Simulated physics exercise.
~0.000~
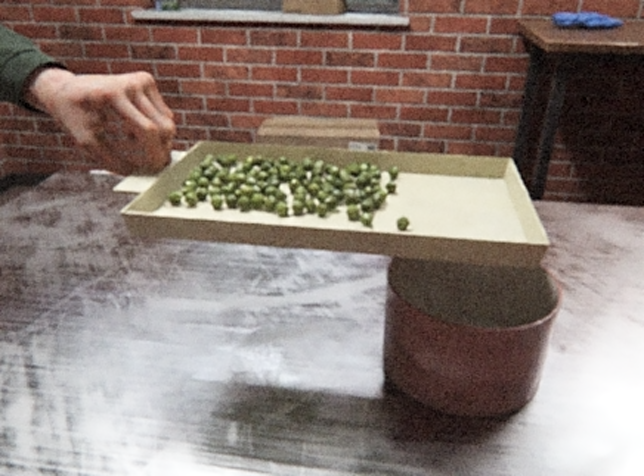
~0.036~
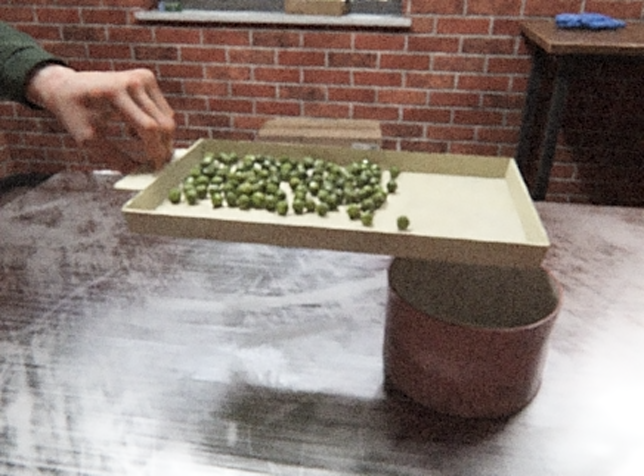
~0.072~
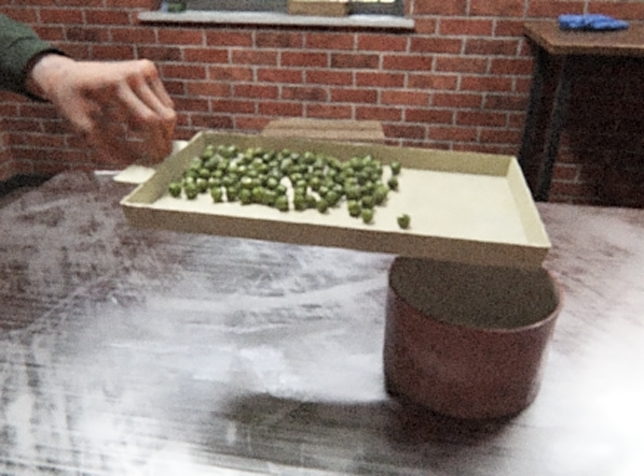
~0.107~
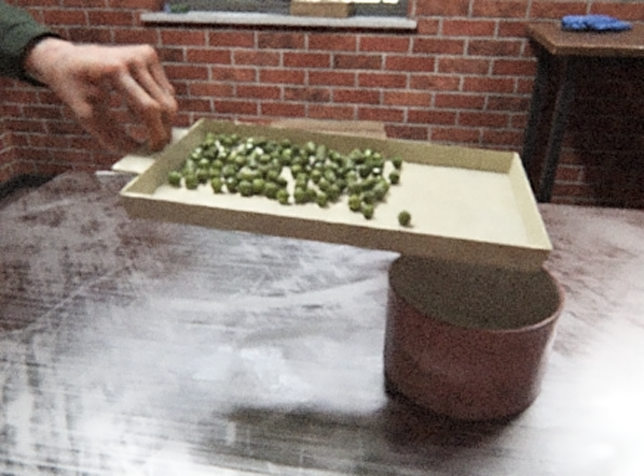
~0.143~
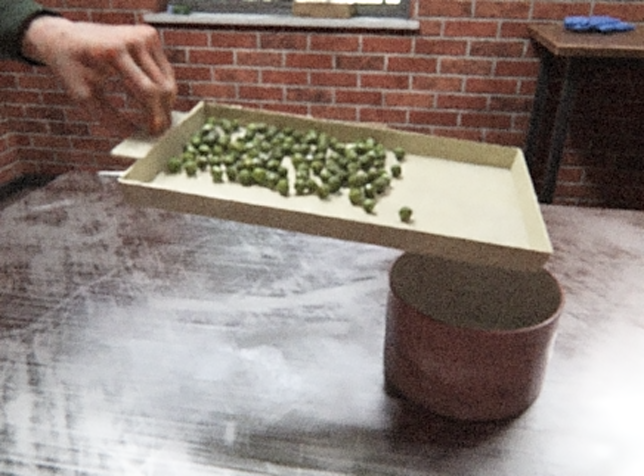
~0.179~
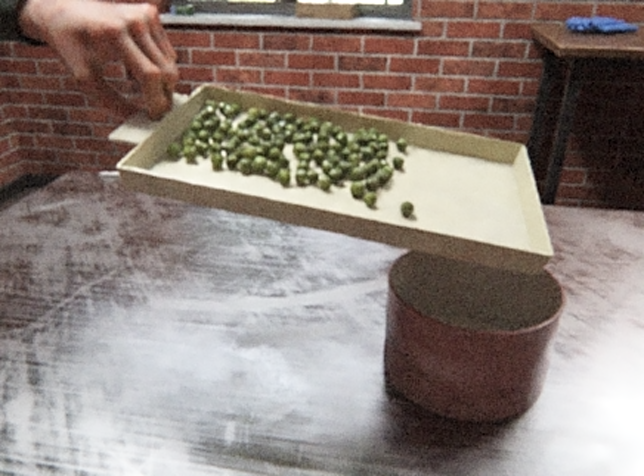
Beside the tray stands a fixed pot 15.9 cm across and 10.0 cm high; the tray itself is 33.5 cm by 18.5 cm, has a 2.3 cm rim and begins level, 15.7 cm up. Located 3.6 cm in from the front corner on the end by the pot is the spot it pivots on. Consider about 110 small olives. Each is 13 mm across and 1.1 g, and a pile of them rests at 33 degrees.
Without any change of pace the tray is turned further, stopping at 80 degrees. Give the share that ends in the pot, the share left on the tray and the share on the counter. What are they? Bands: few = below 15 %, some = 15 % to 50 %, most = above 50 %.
Pot: Few, tray: Some, counter: Most.
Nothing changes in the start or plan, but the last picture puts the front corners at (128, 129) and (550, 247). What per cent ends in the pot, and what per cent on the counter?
Final per cent - pot 0, counter 55.
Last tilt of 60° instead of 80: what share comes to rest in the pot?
0 per cent.
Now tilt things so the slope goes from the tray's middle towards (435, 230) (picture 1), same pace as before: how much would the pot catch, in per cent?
0 %.
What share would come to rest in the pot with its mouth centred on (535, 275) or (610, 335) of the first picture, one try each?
The shares would be near 0 and 70 per cent respectively.
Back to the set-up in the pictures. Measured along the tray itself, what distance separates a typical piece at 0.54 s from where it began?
8 cm.
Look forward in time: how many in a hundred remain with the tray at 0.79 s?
Value: About 90%.
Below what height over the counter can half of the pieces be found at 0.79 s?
Some 20 cm above the counter.
After 0.54 s, tilt 44 degrees; the tray holds 100 %, the pot 0 %.
Then, at 0.79 s, tilt 67 degrees; the tray holds 90 %, the pot 0 %.
After 1.14 s, tilt 80 degrees; the tray holds 55 %, the pot 0 %.
By 2.3 s all is still; pot 0 %, tray 25 %, counter 75 %.
